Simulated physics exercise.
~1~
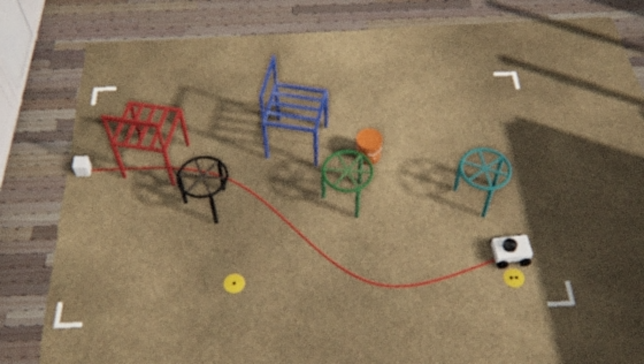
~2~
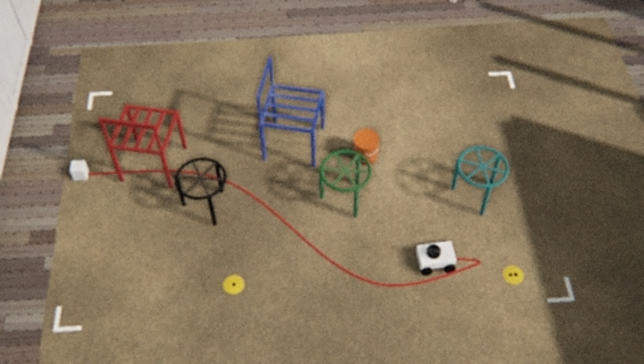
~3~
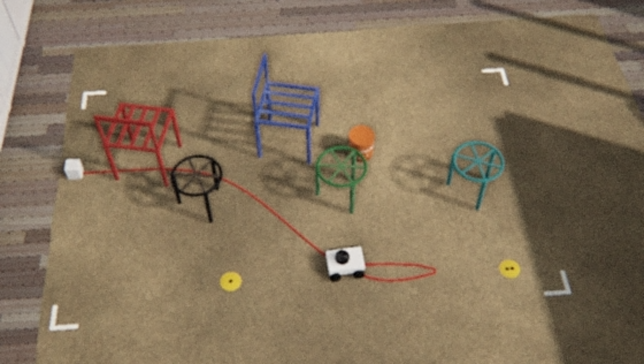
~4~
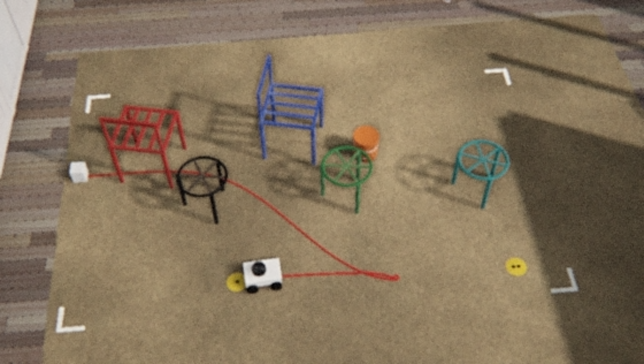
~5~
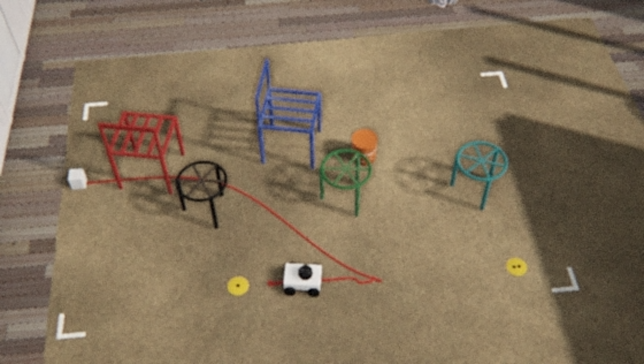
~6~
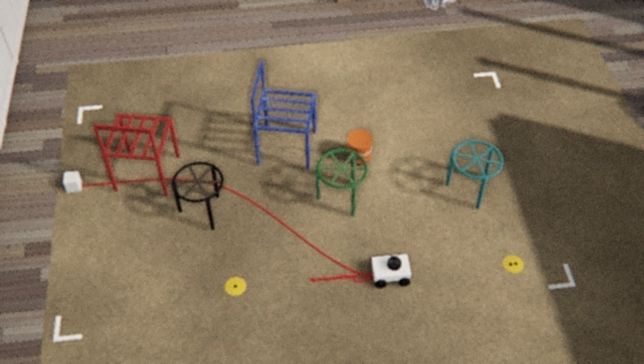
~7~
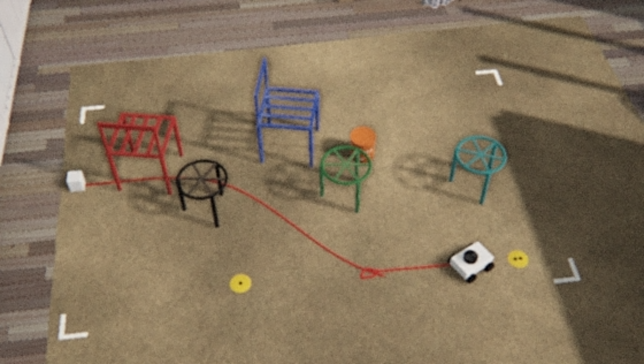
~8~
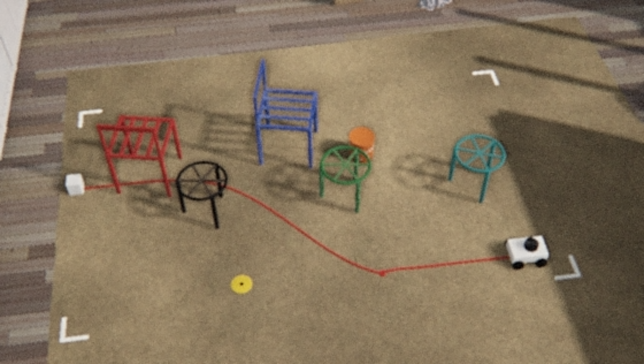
A small white cart trails a thin red lead across a tan rug on a wooden floor, seen from high above. The lead runs from a white block at the left, past a red chair and black stool, while a blue chair, an orange object, a green stool and a teal stool stand farther back. Starting at the right near a yellow mark, the cart moves left, the lead folding behind it, until it reaches the other yellow mark. It then turns back and travels right, drawing out the lead. It ends at the right, covering the mark there, with the furniture still standing in place.
